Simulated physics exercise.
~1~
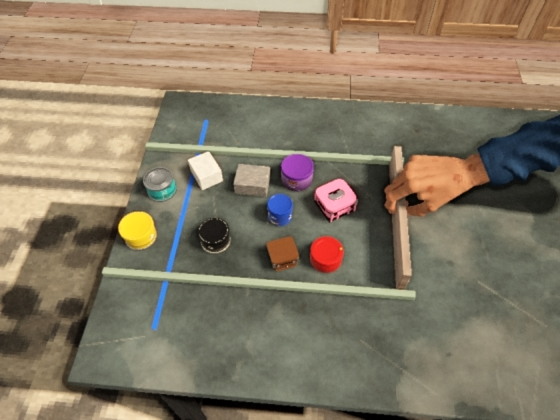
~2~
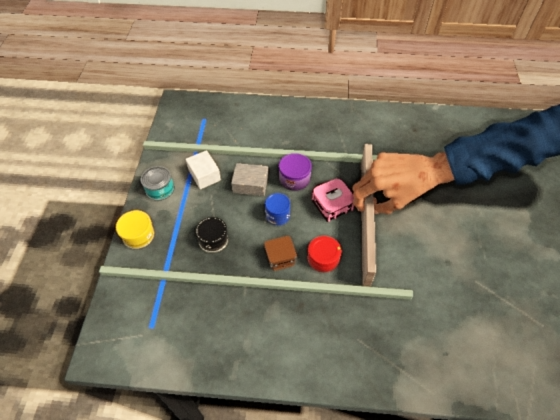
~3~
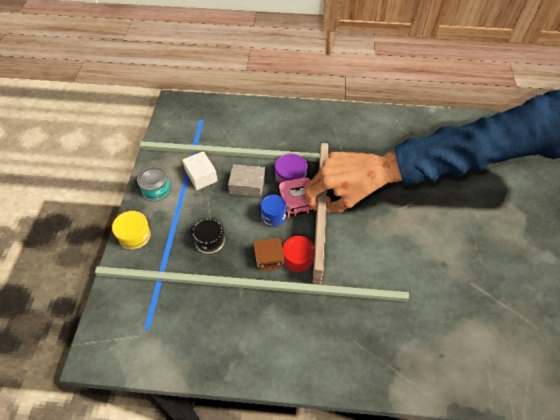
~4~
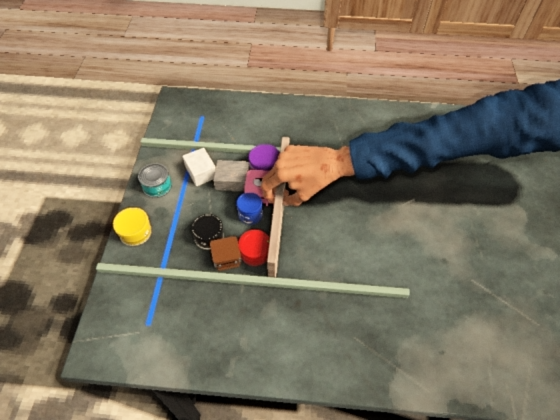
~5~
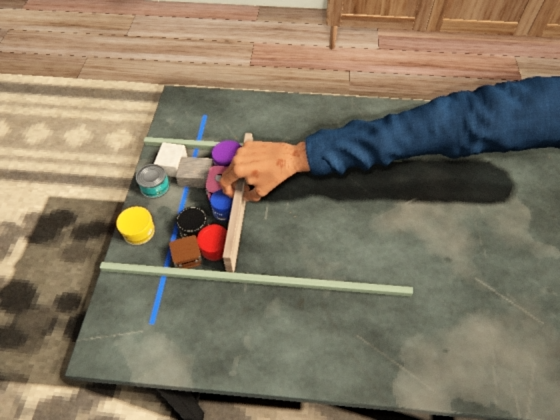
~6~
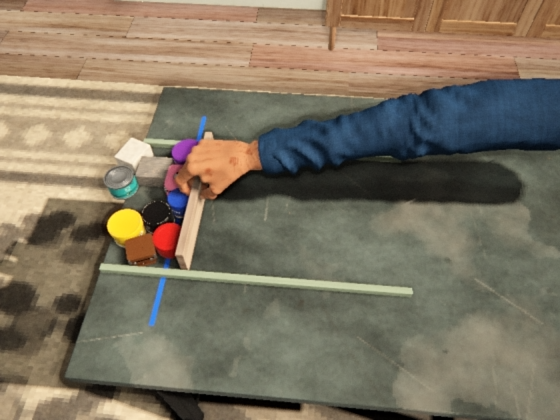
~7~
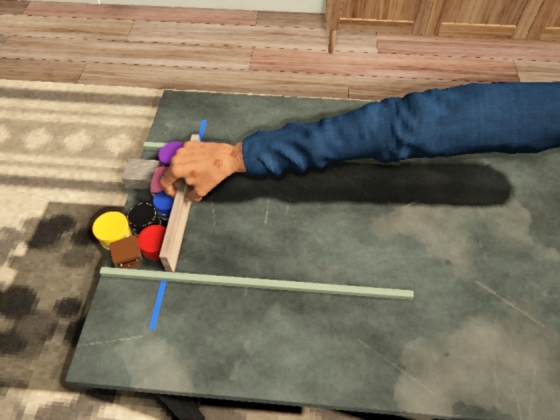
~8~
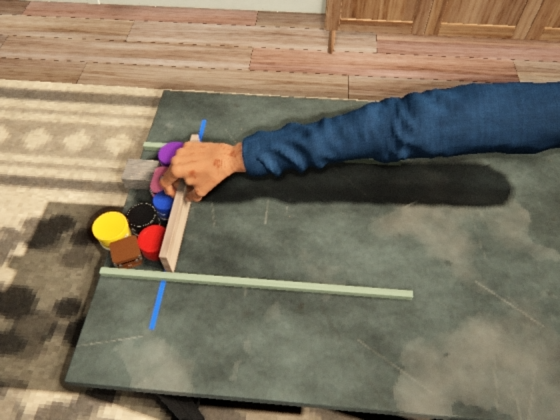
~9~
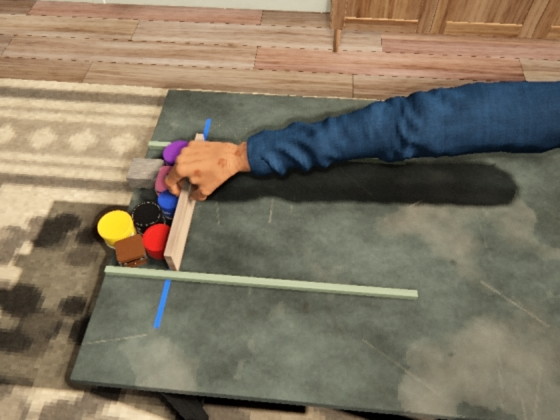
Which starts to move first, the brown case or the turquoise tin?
The brown case starts to move first. The turquoise tin stays put until the bunched things have been pushed much farther left.
